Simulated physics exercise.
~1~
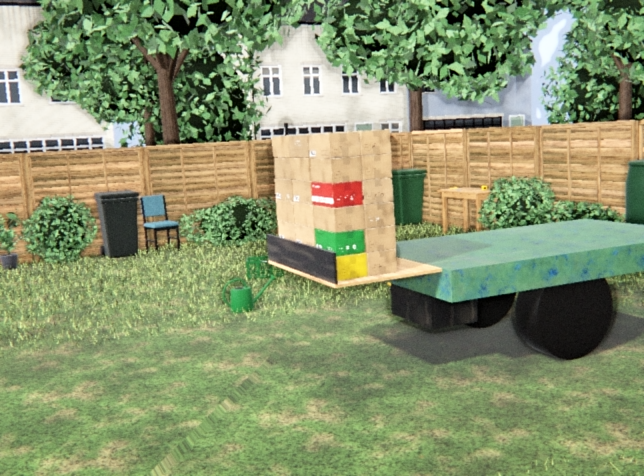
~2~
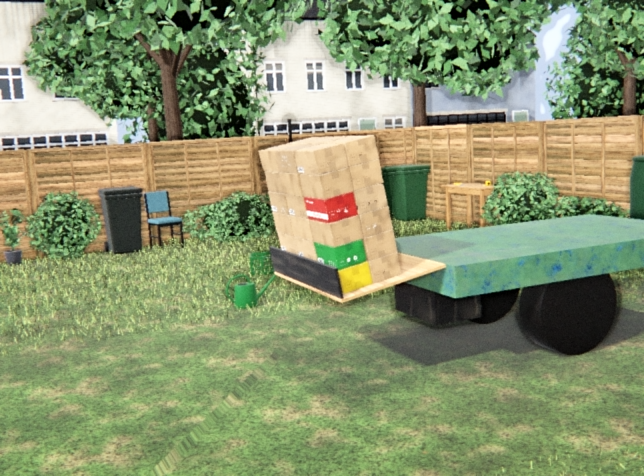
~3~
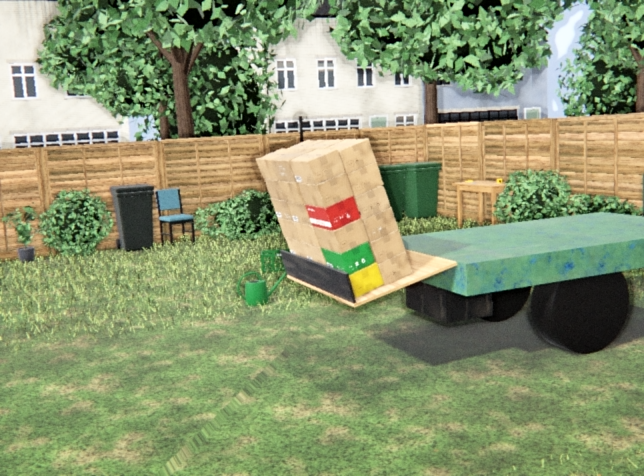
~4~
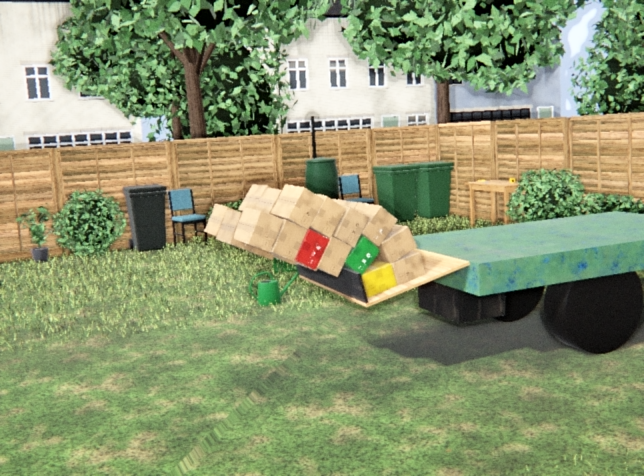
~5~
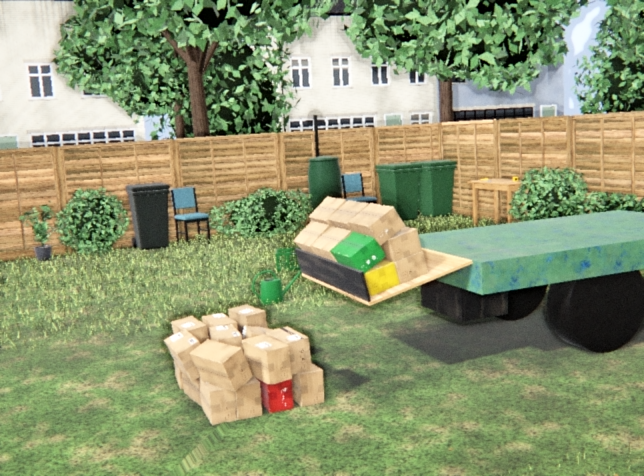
In a back yard, stacked parcels topple off a tilting flap, though some stay aboard.
